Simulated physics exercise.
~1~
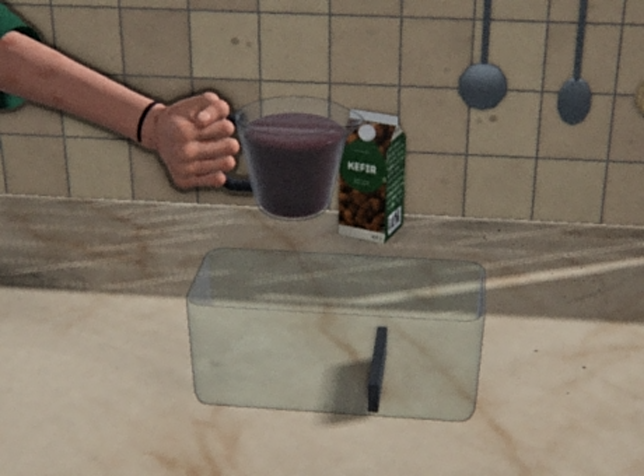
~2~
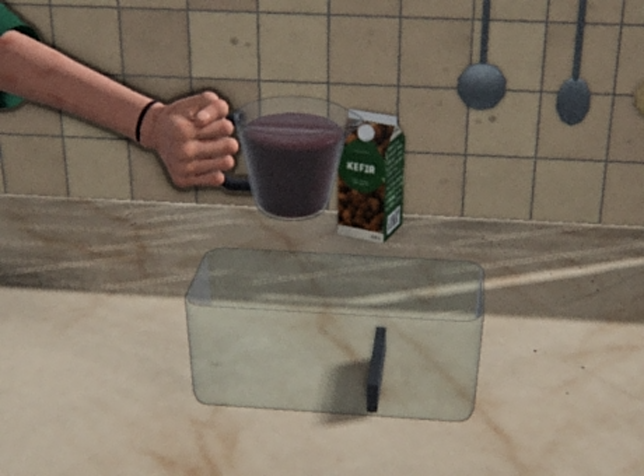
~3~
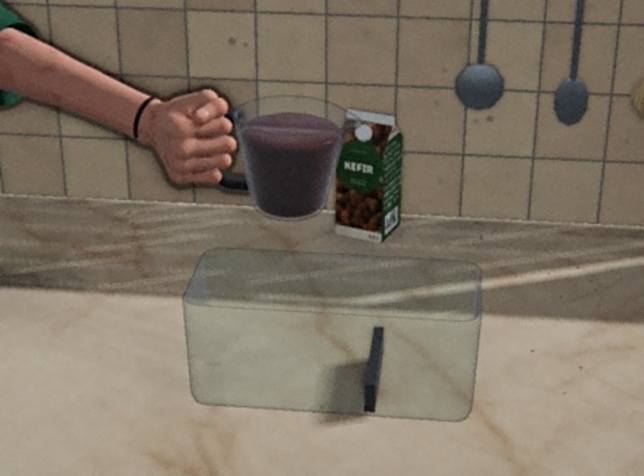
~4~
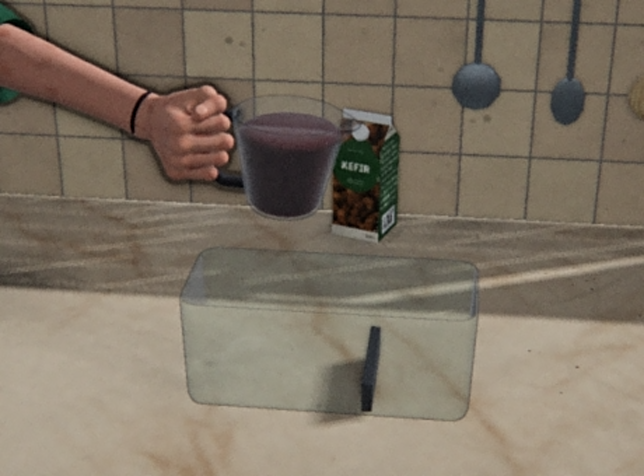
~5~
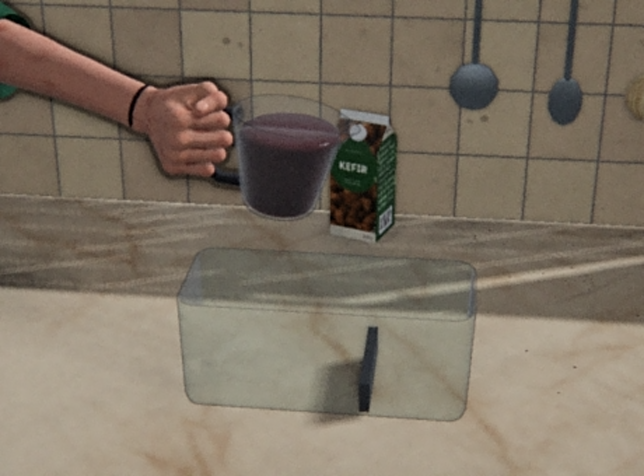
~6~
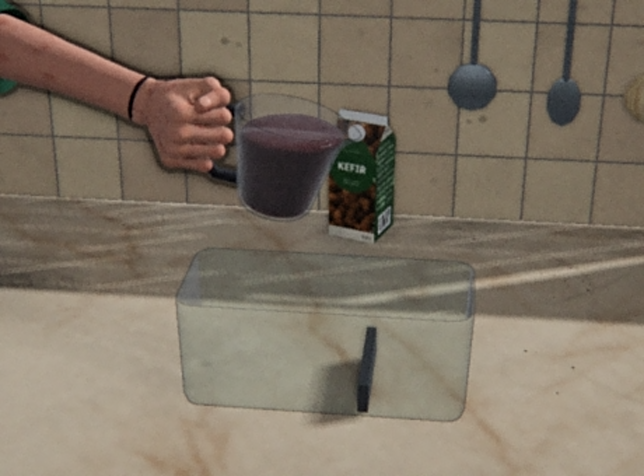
We see a fist beside a measuring jug of dark purple liquid above a clear long basin with a low dark wall inside; the jug starts upright, then tilts slightly to the right, with a kefir carton standing behind.
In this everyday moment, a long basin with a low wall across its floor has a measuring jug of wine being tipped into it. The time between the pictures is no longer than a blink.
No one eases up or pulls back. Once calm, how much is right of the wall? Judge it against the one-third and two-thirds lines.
It ends up above the two-thirds line.
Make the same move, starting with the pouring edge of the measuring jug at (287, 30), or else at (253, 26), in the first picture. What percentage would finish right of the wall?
It works out to around 30 % and then around 10 %.
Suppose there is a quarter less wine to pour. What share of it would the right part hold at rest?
Estimated share: Around 85 %.
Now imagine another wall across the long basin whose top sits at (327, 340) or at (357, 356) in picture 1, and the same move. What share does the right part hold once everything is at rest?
95 % then 85 %.
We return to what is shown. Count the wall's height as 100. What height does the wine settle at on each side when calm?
Levels: Left around 10 per cent, right around 90 per cent.
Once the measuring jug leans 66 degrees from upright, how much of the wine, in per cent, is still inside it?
65 %.
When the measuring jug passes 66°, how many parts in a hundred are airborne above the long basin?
Around 20 in a hundred.
A moment on, the tilt is 66° and 67 per cent is still to pour, 0 is left of the wall and 11 right of it.
Next, the tilt is 99° and 12 per cent is still to pour, 5 is left of the wall and 68 right of it.
Then the tilt is 104° and 0 per cent is still to pour, 16 is left of the wall and 83 right of it.
Later the tilt is 104° and 0 per cent is still to pour, 21 is left of the wall and 78 right of it.
Finally, 21 per cent lies left of the wall, 78 right of it and 1 outside.
